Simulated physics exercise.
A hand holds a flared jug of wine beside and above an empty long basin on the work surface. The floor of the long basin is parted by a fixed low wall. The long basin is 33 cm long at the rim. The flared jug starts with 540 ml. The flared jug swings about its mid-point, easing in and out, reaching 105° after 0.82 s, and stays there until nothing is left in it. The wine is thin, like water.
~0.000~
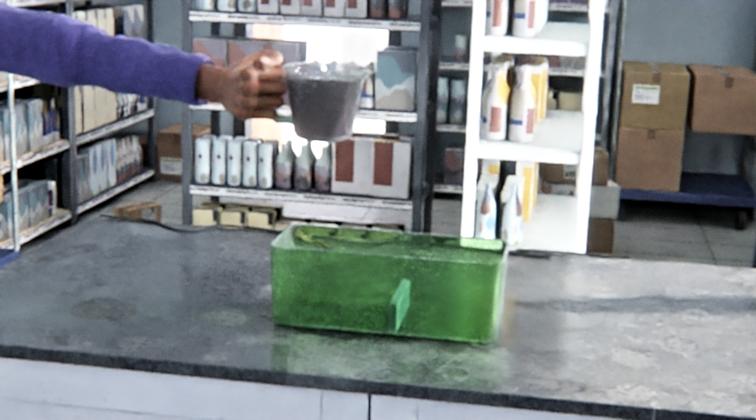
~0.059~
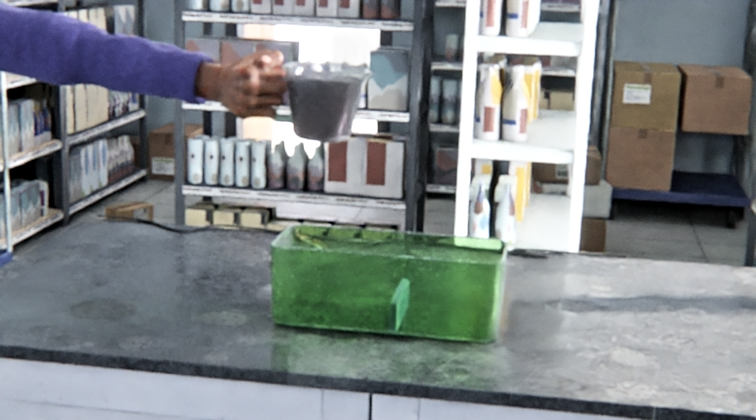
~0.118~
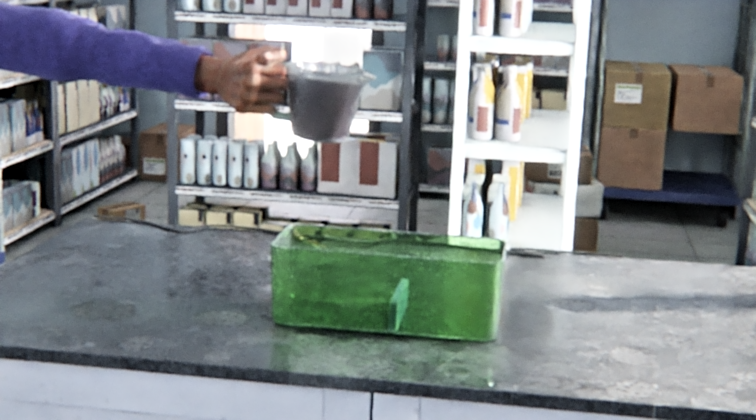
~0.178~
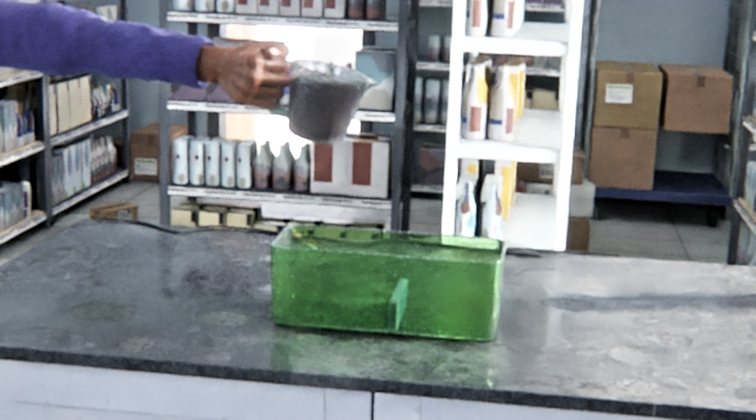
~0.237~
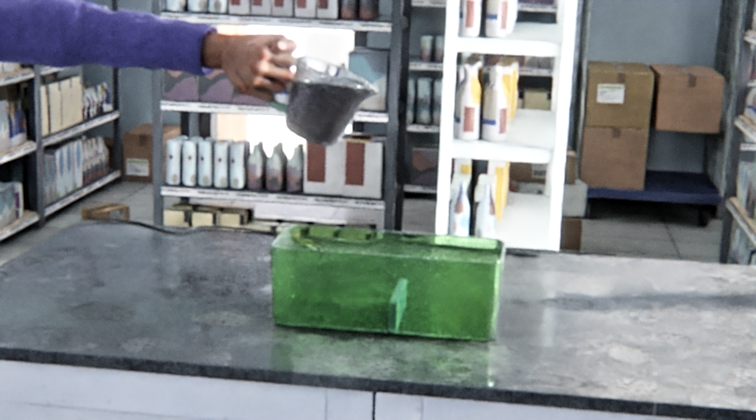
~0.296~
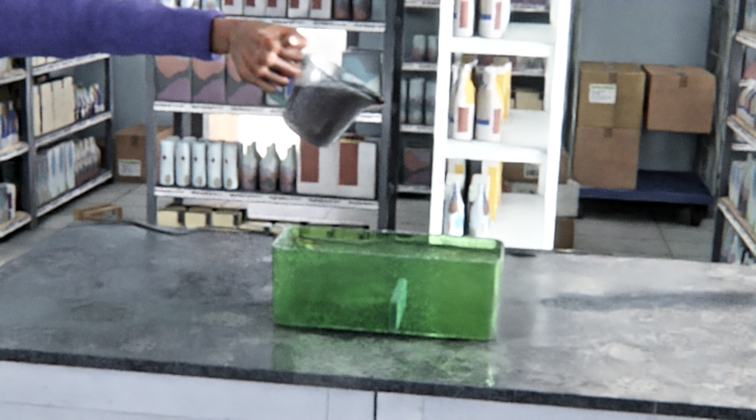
Above a green basin on a counter, a hand gradually tilts a flared jug rightward.
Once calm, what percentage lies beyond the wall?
About 75 per cent.
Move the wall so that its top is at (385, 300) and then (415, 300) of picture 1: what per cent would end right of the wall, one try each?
First 85, then 45 per cent.
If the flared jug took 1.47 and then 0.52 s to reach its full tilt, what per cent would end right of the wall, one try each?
In turn about 80 and 65 per cent.
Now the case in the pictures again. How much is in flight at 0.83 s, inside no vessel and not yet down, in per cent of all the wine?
About 16 per cent.
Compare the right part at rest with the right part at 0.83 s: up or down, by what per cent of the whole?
It goes up by about 7.
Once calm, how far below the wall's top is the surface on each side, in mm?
Left about 38 mm, right about 20 mm.
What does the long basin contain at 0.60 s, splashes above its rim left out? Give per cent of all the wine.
Near 18 in a hundred.
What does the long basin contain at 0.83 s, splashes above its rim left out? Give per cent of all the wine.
About 78 per cent.
Then, 0.60 s in, the tilt is 88° and 45 per cent is still to pour, 0 is left of the wall and 18 right of it.
Then, 0.83 s in, the tilt is 105° and 6 per cent is still to pour, 9 is left of the wall and 69 right of it.
Then, 1.06 s in, the tilt is 105° and 0 per cent is still to pour, 22 is left of the wall and 75 right of it.
Then, 1.32 s in, the tilt is 105° and 0 per cent is still to pour, 23 is left of the wall and 75 right of it.
Finally, 23 per cent lies left of the wall, 75 right of it and 2 outside.
